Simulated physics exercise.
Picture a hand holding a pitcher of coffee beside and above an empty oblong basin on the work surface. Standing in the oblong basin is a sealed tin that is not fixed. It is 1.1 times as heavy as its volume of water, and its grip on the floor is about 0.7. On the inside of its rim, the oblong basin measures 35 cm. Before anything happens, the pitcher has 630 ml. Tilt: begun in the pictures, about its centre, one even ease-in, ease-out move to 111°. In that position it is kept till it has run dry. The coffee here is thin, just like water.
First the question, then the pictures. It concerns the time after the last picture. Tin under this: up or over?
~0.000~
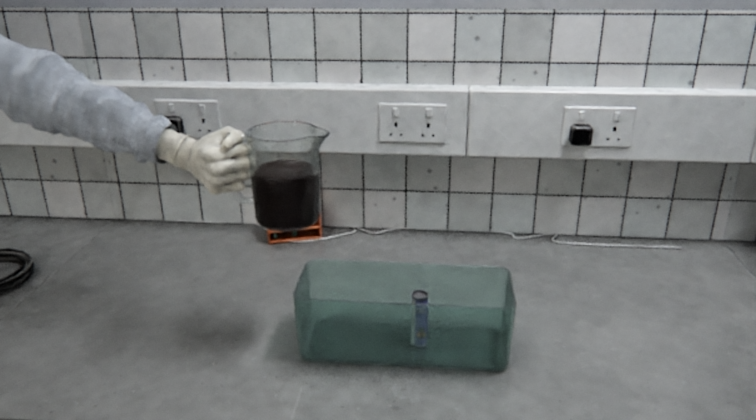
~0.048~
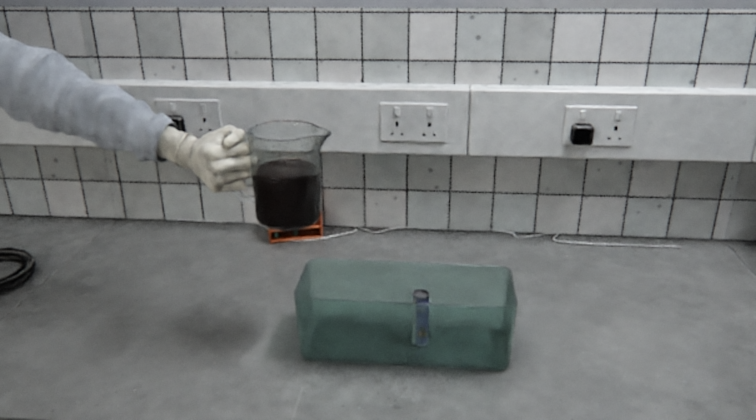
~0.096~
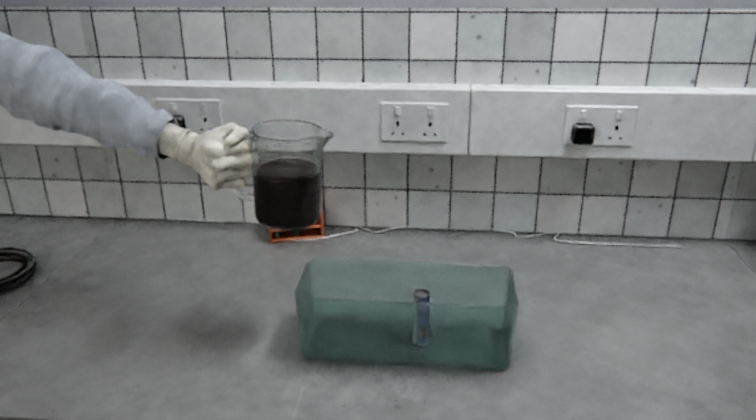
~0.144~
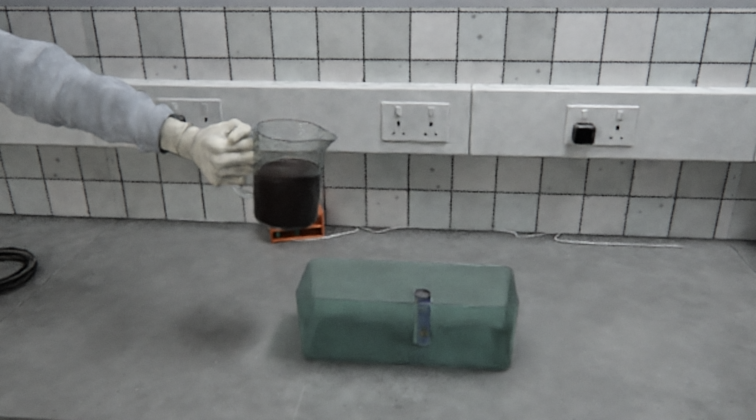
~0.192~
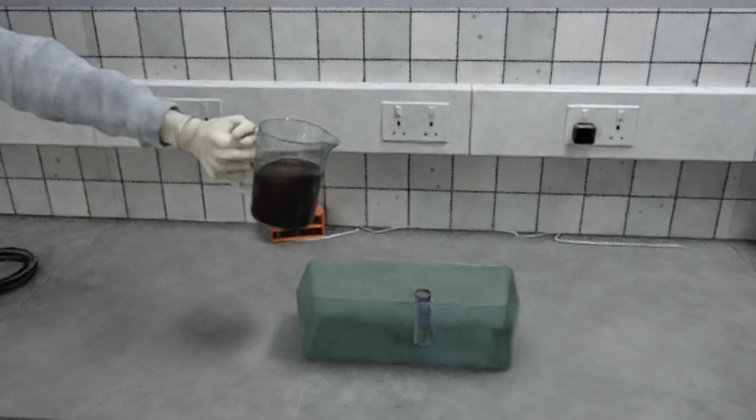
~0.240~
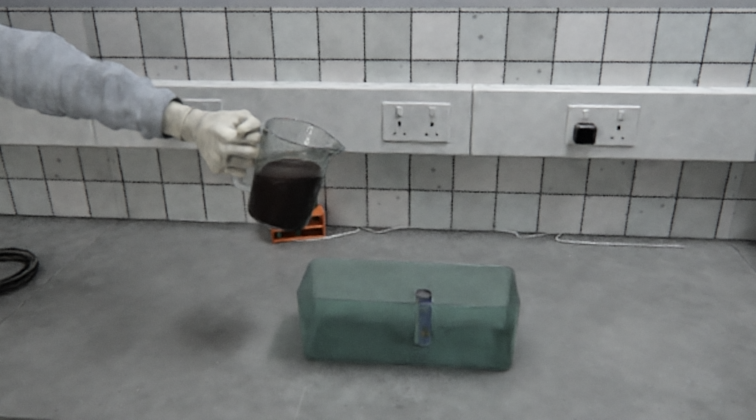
Up.
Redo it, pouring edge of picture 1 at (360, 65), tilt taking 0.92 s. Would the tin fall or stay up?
After that, the tin overturns.
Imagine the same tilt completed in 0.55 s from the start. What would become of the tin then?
In that case the tin stays vertical.
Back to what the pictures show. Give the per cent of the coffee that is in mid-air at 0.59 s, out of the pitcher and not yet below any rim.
Some 8 per cent, I reckon.
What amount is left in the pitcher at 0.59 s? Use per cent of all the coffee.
Near 92 in a hundred.
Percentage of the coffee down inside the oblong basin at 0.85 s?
Reading: Approx. 40 %.
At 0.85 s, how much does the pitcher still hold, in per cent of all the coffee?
I'd estimate some 30 per cent.
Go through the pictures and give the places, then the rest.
In the first picture, it leans 0°; its right rim is at (329, 133); the coffee meets the walls at (255, 168) and (317, 169); the oblong basin's rim runs from (300, 279) to (512, 288); the tin's top is at (420, 297).
In the second picture, it leans 1°; its right rim is at (331, 133); the coffee meets the walls at (256, 167) and (318, 169).
In the third picture, it leans 3°; its right rim is at (333, 135); the coffee meets the walls at (257, 167) and (319, 168).
In the fourth picture, it leans 7°; its right rim is at (337, 138); the coffee meets the walls at (258, 167) and (320, 168).
In the fifth picture, it leans 12°; its right rim is at (341, 142); the coffee meets the walls at (258, 168) and (321, 169).
In the sixth picture, it leans 18°; its right rim is at (345, 148); the coffee meets the walls at (258, 169) and (323, 169).
Then, 0.59 s in, the tilt is 80° and 92 per cent is still to pour; the tin stands where it began.
Then, 0.85 s in, the tilt is 110° and 30 per cent is still to pour; the tin stands where it began.
Then, 1.12 s in, the tilt is 111° and 2 per cent is still to pour; the tin stands where it began.
Then, 1.42 s in, the tilt is 111° and 0 per cent is still to pour; the tin stands where it began.
Finally, the tin stands where it began.
